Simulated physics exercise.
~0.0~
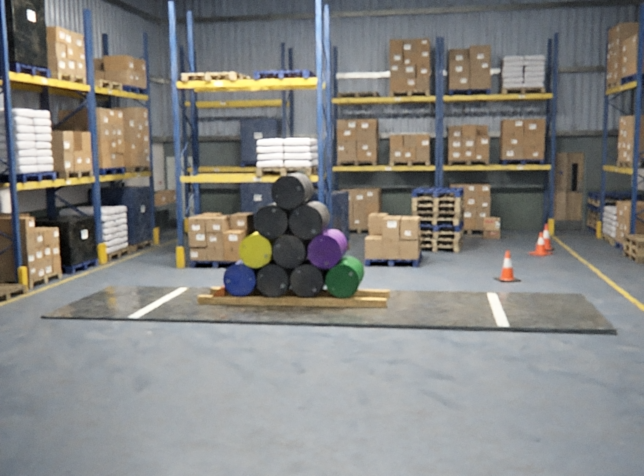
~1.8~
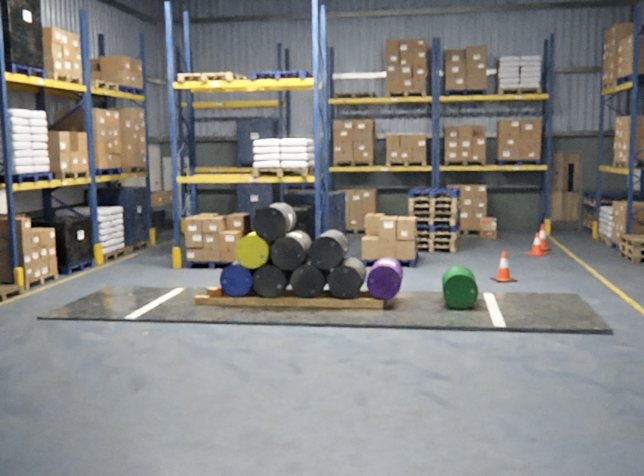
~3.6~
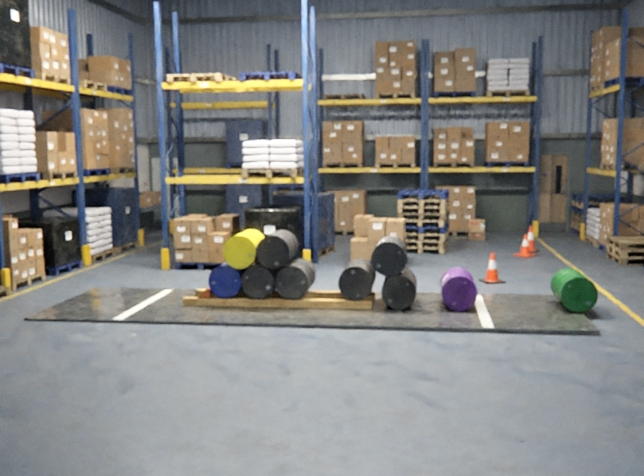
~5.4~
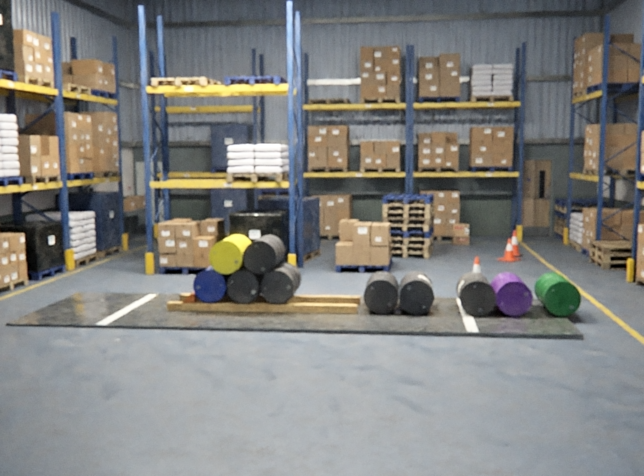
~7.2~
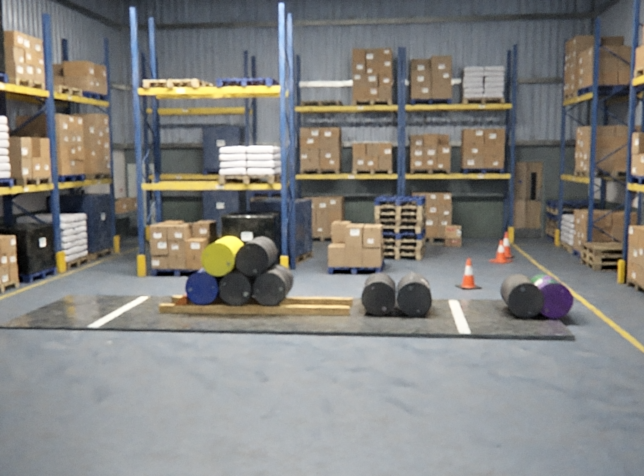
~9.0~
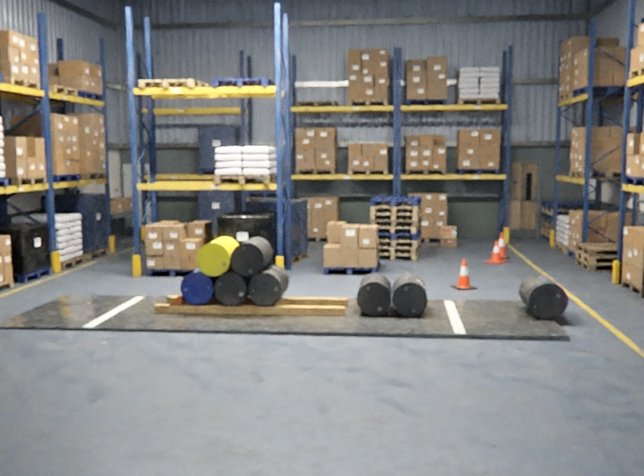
The footage shows a pyramid of drums in a warehouse collapsing on its right side, sending green, purple and several black drums rolling right. Green then purple leave view, while yellow and blue remain in the smaller stack, two black drums sit before the right line and another rests beyond it.
